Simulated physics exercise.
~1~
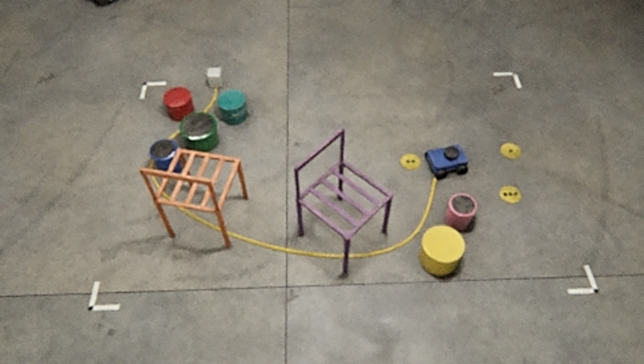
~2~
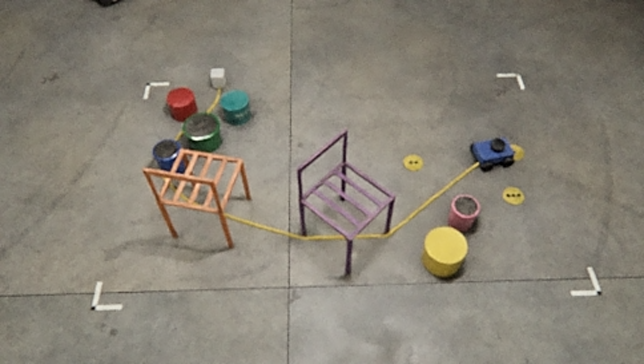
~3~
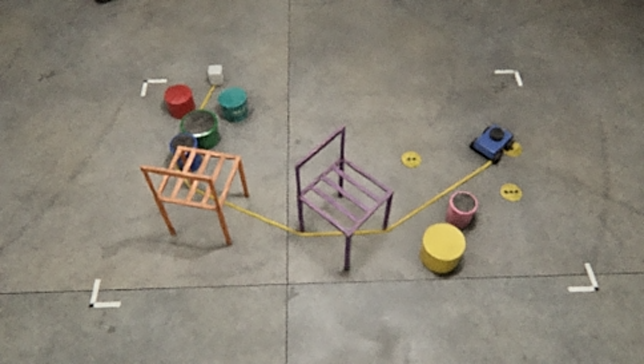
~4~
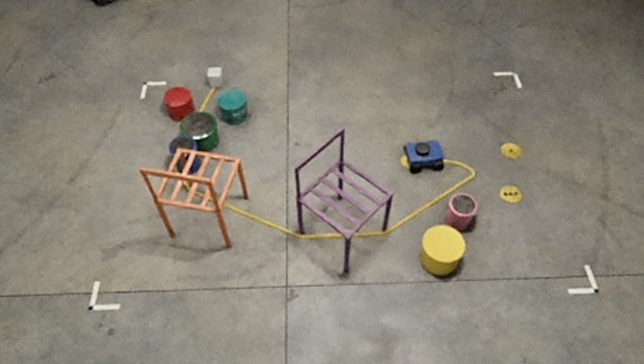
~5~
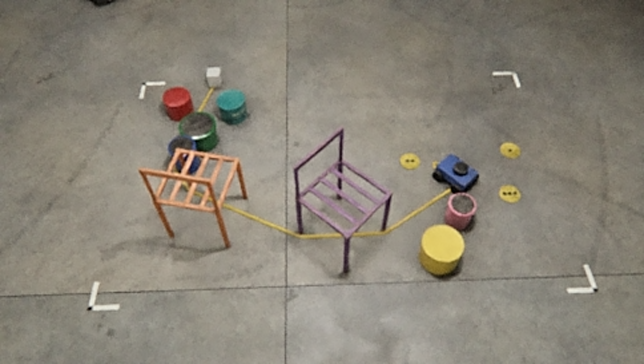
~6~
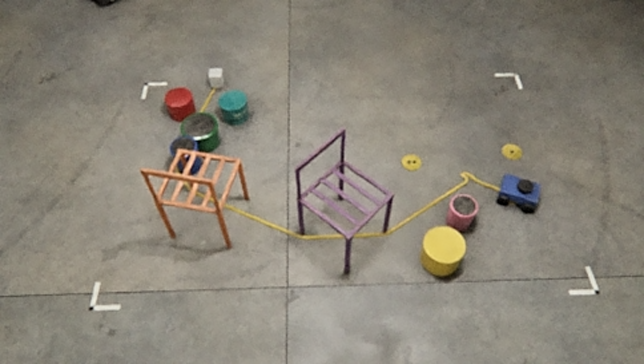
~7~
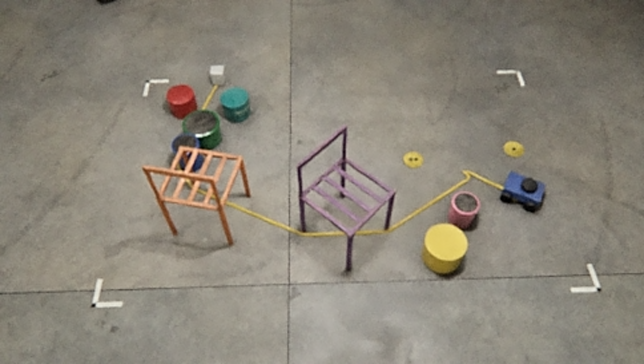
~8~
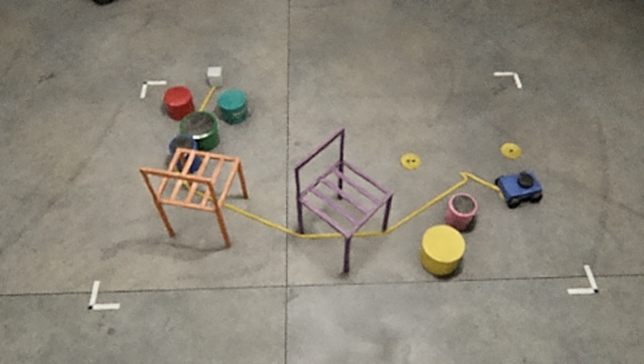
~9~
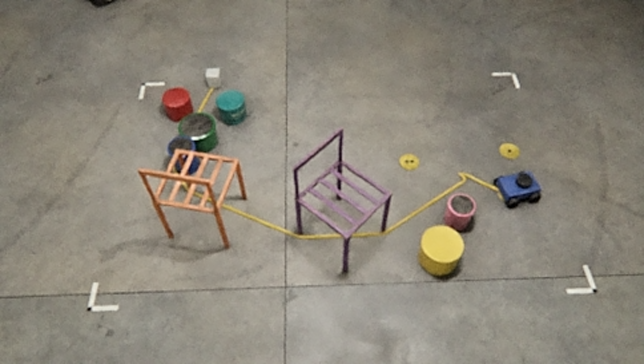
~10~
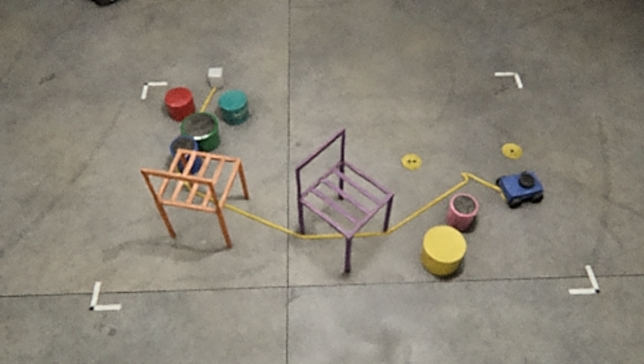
Blue cart trailing a yellow lead past chairs and tubs, nudging a blue pot aside, zigzagging between marks and stopping at right.
